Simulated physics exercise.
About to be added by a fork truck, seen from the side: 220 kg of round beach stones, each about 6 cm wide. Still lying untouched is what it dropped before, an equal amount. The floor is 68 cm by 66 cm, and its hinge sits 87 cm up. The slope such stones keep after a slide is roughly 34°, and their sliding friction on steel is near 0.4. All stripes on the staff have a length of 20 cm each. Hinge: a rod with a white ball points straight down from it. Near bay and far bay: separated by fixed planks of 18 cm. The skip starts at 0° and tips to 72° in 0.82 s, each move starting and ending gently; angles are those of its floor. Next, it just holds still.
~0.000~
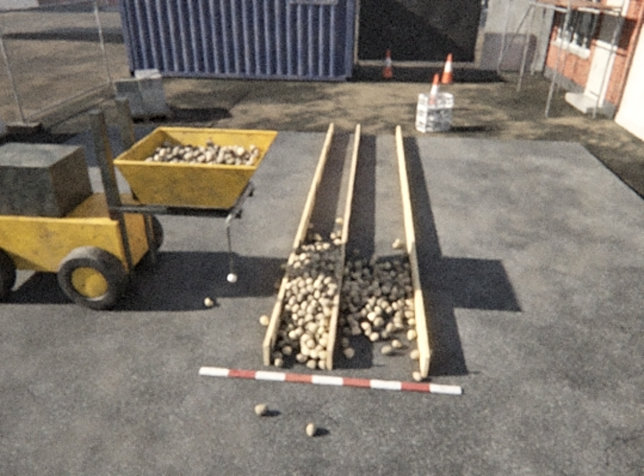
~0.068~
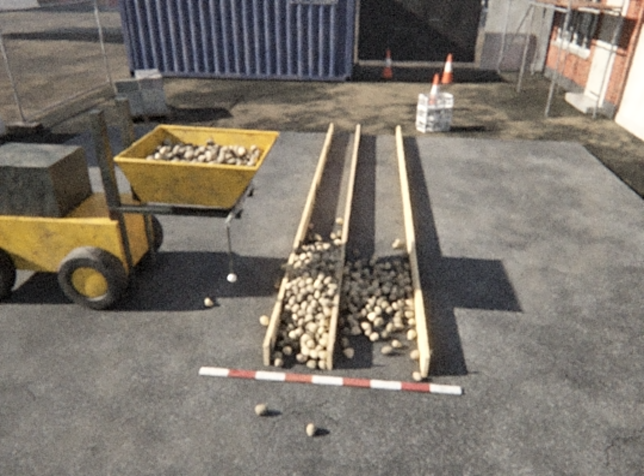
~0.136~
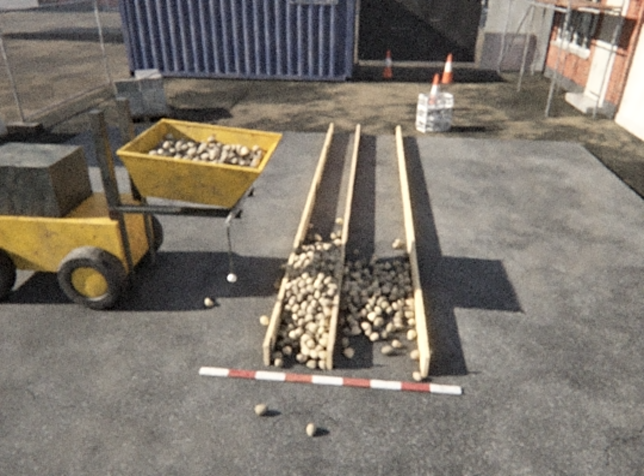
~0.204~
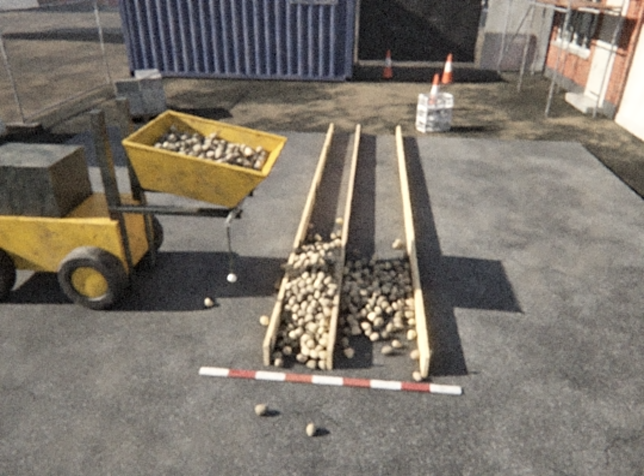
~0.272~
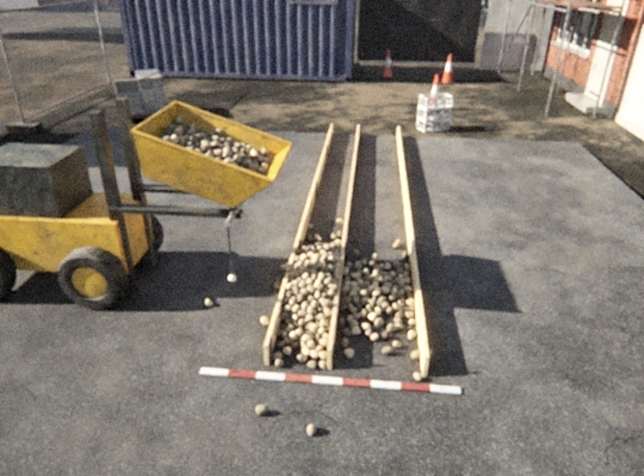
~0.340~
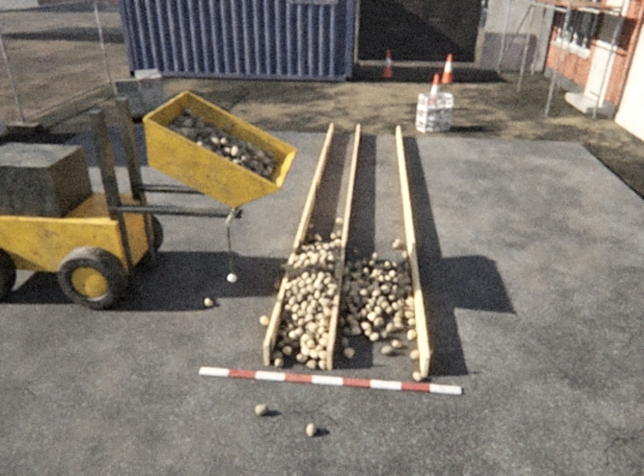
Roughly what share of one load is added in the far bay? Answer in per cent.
I would say 87 per cent.
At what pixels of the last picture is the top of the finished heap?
Look near (333, 266).
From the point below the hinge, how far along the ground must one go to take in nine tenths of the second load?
That's roughly 140 cm.
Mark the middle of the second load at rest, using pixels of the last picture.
I'd point to about (366, 286).
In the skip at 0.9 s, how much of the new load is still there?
About 85 percent.
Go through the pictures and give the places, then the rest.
In the first frame, lip at (256, 168), floor tilted 0°, highest stones at (196, 153). The earlier load is highest near (323, 268), 25 cm above ground level, 1 % short of the bays, 78 % in the near bay, 21 % in the far bay.
In the second frame, the skip is at 1°, its lip at (257, 169); the top of the load is at (190, 153); the stones move at 0.3 m/s on average.
In the third frame, lip at (261, 172), floor tilted 5°, highest stones at (180, 146); the stones move at 0.5 m/s on average.
In the fourth frame, the skip is at 11°, its lip at (267, 176); the top of the load is at (175, 139); the stones move at 0.7 m/s on average.
In the fifth frame, lip at (273, 182), floor tilted 19°, highest stones at (179, 130); the stones move at 0.9 m/s on average.
In the sixth frame, lip at (280, 189), floor tilted 27°, highest stones at (187, 121); the stones move at 1.0 m/s on average.
After 0.6 s the floor is at 61°; in per cent of one load, 100 in the skip, 1 short of the bays, 78 in the near bay, 21 in the far bay; the foremost stones are at (412, 312).
After 0.9 s the floor is at 72°; in per cent of one load, 83 in the skip, 1 short of the bays, 94 in the near bay, 22 in the far bay; the foremost stones are at (412, 312).
After 1.3 s the floor is at 72°; in per cent of one load, 30 in the skip, 1 short of the bays, 97 in the near bay, 72 in the far bay; the foremost stones are at (411, 293).
After 3.6 s the floor is at 72°; in per cent of one load, 0 in the skip, 1 short of the bays, 91 in the near bay, 108 in the far bay; the foremost stones are at (429, 308). Net gain in the far bay, 87.
